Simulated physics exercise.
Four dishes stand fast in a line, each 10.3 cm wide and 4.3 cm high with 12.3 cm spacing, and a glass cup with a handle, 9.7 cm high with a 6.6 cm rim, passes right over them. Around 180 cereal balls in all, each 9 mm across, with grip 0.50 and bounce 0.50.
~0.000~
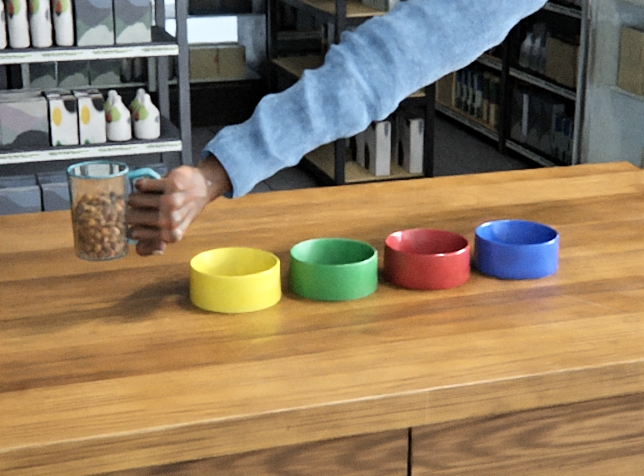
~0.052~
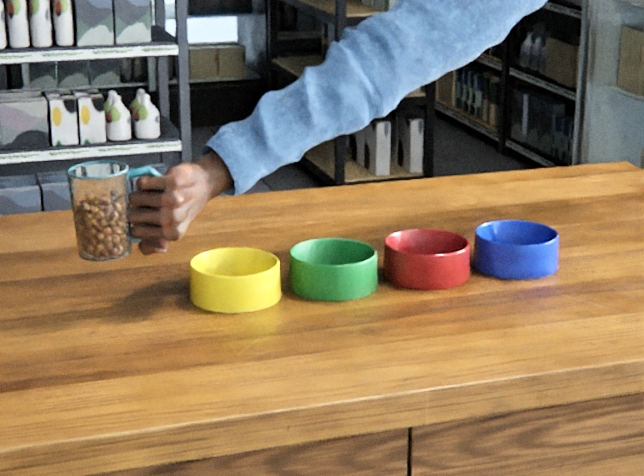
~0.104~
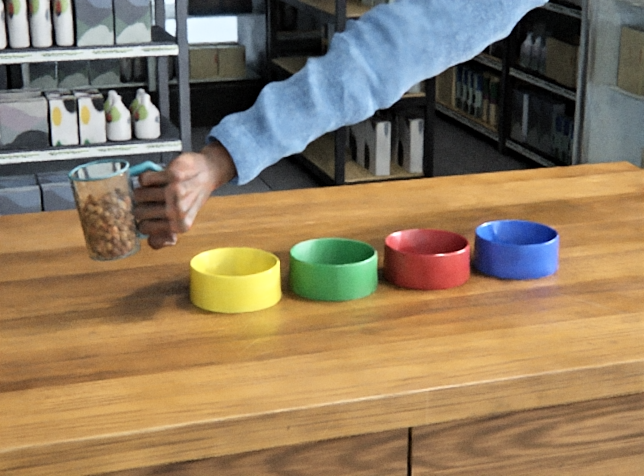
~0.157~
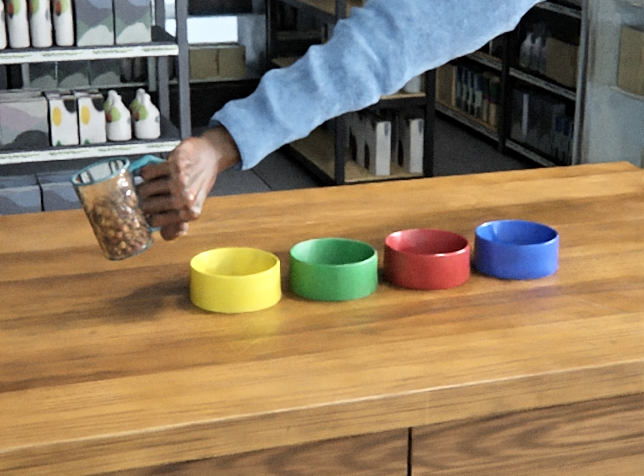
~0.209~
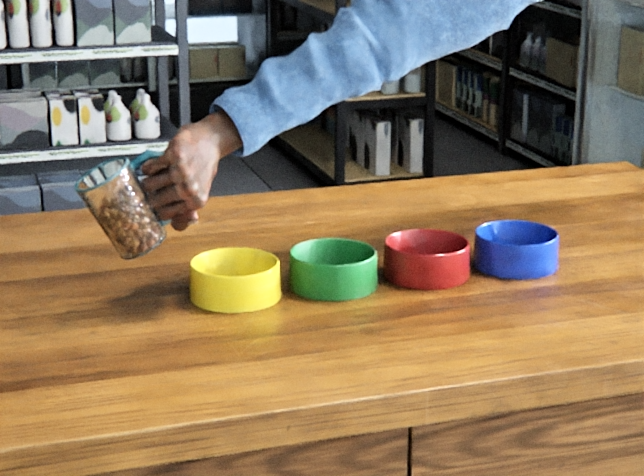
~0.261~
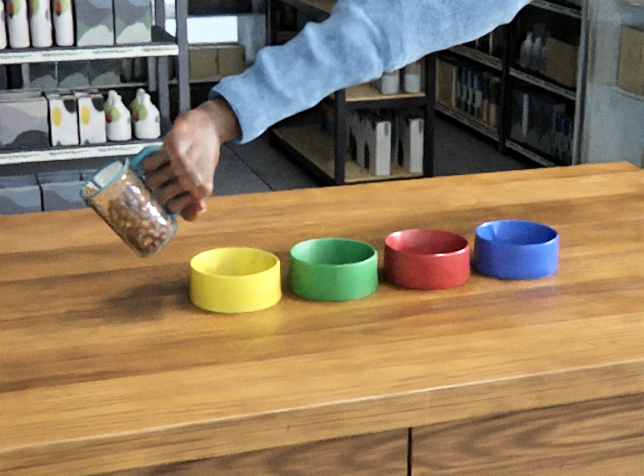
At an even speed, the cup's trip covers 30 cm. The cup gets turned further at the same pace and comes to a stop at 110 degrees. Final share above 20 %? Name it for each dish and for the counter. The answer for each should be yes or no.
Red dish - no, blue dish - no, green dish - no, yellow dish - yes, counter - yes.
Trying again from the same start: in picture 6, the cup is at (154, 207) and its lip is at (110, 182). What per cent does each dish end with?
The red dish keeps 0, the blue dish 0, the green dish 80 and the yellow dish 0.
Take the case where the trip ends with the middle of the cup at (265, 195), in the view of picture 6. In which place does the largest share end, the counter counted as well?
The largest share goes to yellow.
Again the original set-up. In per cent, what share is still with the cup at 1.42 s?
Close to 15 in a hundred.
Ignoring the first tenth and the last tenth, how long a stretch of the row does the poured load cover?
About 17 cm.
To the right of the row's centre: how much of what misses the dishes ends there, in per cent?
I'd estimate close to 0 in a hundred.
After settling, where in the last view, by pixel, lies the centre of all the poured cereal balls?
When it all comes to rest, the middle is near (217, 290).
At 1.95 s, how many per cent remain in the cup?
Estimate: Some 0 %.
After 0.96 s, tilt 110 degrees; cup holds 60 %, yellow 5 %.
Then, at 1.42 s, tilt 110 degrees; cup holds 15 %, yellow 45 %.
Then, at 1.95 s, tilt 110 degrees; cup holds 0 %, green 10 %, yellow 50 %.
At rest (2.2 s), red 0 %, blue 0 %, green 10 %, yellow 45 %, counter 45 %.
